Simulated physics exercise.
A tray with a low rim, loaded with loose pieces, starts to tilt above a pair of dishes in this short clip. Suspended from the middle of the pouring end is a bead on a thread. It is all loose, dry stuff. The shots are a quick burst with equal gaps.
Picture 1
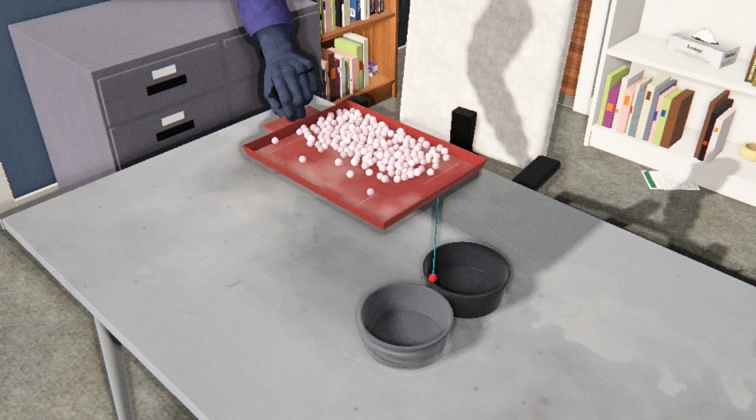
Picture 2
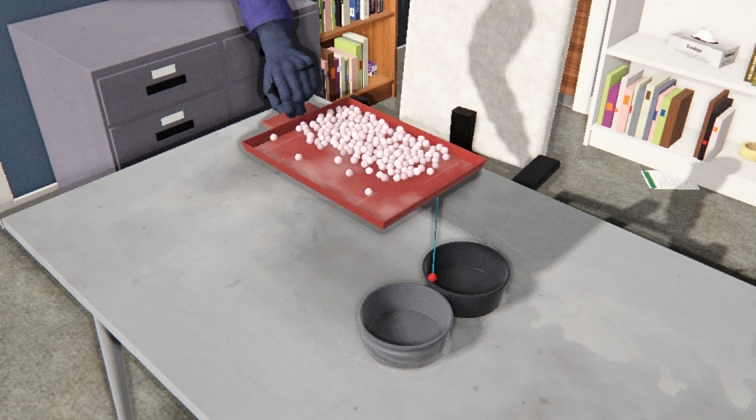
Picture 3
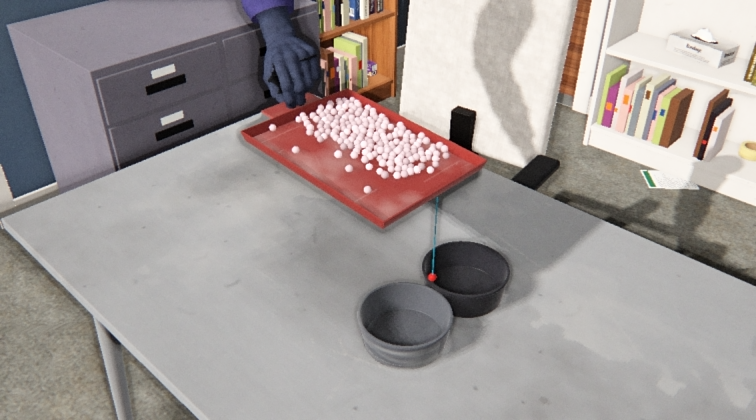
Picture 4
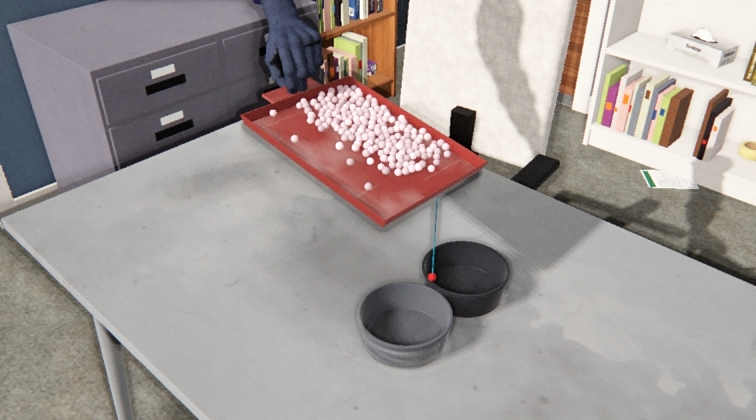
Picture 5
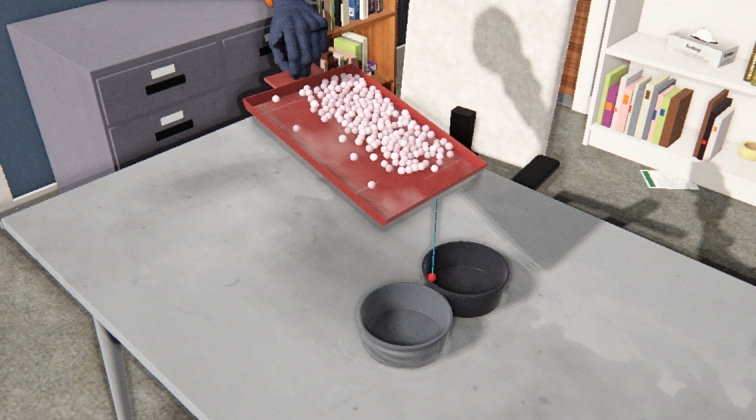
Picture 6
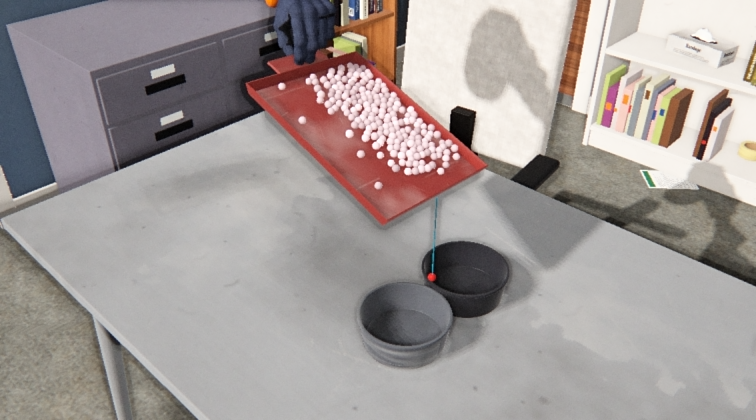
A red tray scattered with small pale pink balls sits level above two dark round dishes on a grey table, held at its far end by a dark-gloved hand. The hand raises that end, gradually at first, then more steeply, and the balls shift slightly toward the right side.
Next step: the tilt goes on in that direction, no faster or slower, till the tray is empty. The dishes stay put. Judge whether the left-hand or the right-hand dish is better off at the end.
The right-hand dish is better off.
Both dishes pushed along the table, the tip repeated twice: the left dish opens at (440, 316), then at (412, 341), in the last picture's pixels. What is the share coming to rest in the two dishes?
You'd see around 80 per cent and then around 60 per cent.
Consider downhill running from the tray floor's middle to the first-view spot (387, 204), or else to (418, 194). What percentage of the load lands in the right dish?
About 0 % and about 20 %.
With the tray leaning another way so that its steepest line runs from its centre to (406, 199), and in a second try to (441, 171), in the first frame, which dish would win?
For the first heading it's the dish at left, and for the second it's the dish at right.
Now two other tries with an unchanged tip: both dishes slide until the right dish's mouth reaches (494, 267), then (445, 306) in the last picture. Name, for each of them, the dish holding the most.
Place 1 - the dish at right; place 2 - the dish at right.
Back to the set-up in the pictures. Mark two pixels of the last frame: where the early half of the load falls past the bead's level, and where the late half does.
I'd say close to (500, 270) at first and close to (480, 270) later on.
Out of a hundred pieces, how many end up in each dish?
Final share: Left dish at 0 per cent, right dish at 50 per cent.
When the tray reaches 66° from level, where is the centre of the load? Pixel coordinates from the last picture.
I'd mark the middle close to (478, 199).
Soon after the last picture, tray tipped steeply; about half on the tray; a small part in the right dish; a small part outside both; about a third in the air.
A little later, tray tipped past a quarter turn; a stray few in the left dish; about half in the right dish; about half outside both; a small part in the air.
Later still, tray tipped past a quarter turn; a stray few in the left dish; about half in the right dish; about half outside both.
By the end, tray tipped past a quarter turn; a stray few in the left dish; about half in the right dish; about half outside both.
